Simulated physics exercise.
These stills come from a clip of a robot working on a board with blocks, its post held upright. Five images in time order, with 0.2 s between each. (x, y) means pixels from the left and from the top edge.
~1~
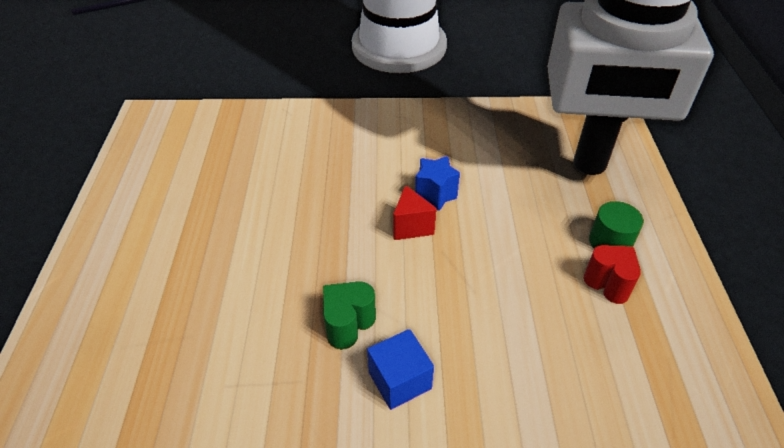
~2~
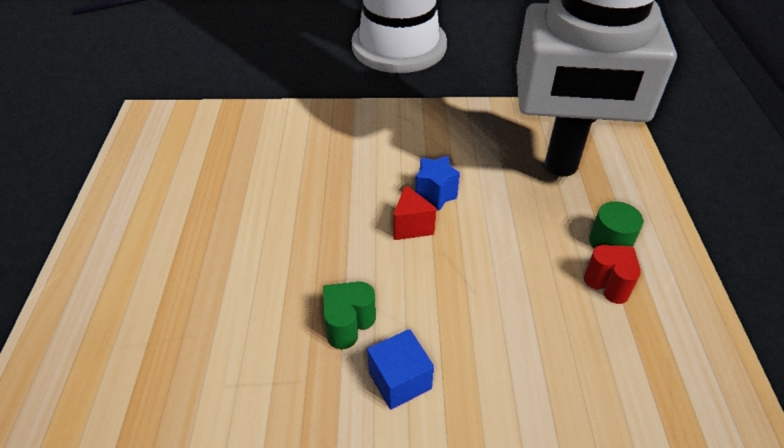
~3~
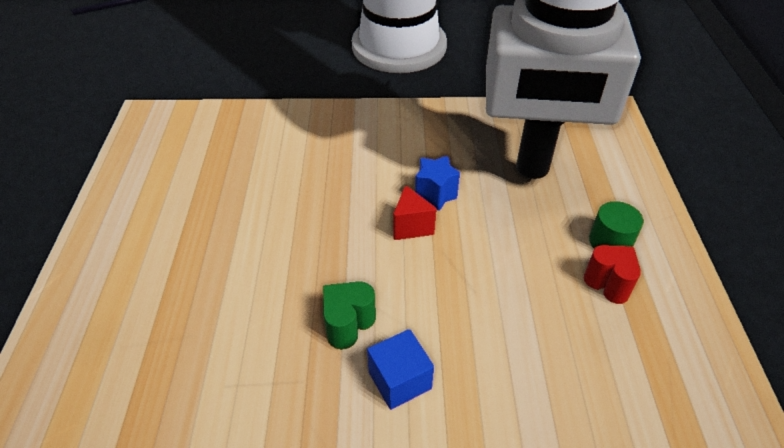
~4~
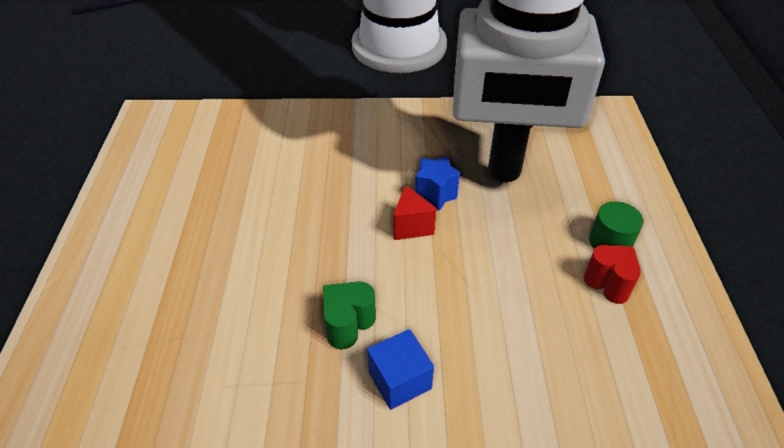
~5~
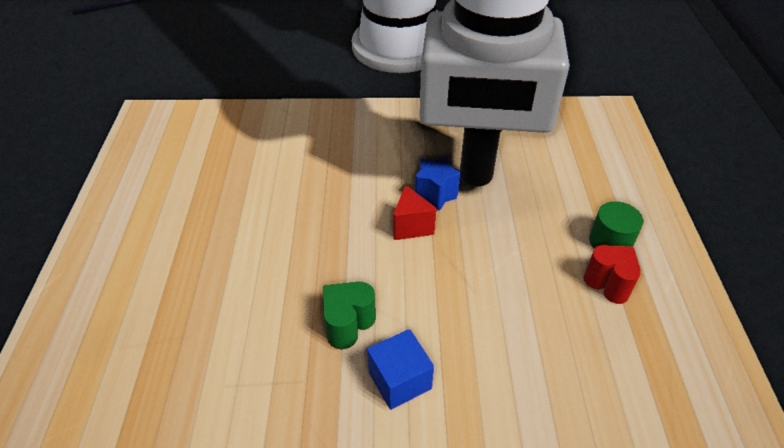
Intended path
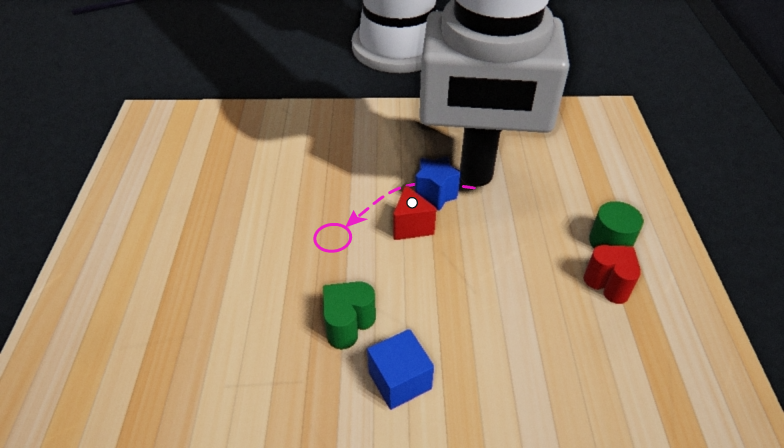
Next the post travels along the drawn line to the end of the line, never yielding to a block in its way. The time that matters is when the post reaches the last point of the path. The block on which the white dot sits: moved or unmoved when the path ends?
Moved off its spot.
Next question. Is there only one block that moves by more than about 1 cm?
I believe not.
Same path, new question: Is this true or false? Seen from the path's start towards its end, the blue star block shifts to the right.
False
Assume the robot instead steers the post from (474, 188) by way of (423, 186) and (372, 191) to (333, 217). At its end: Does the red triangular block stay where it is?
No, I don't think so.
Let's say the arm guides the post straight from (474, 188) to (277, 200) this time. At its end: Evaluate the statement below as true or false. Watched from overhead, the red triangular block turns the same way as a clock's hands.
False - the claim does not hold.
The drawn path runs from (474, 188) through (419, 184) and (373, 205) to (333, 238); the dot is on the red triangular block.
What follows on the original path. One third of the way, post (419, 173); blue star block (399, 176), turned 25° anticlockwise.
Two thirds of the way, post (372, 194); red triangular block (402, 211), turned 75° anticlockwise; blue star block (355, 202), turned 40° anticlockwise.
At the end, post (332, 227); red triangular block (402, 211), turned 75° anticlockwise; blue star block (316, 238), turned 50° anticlockwise.
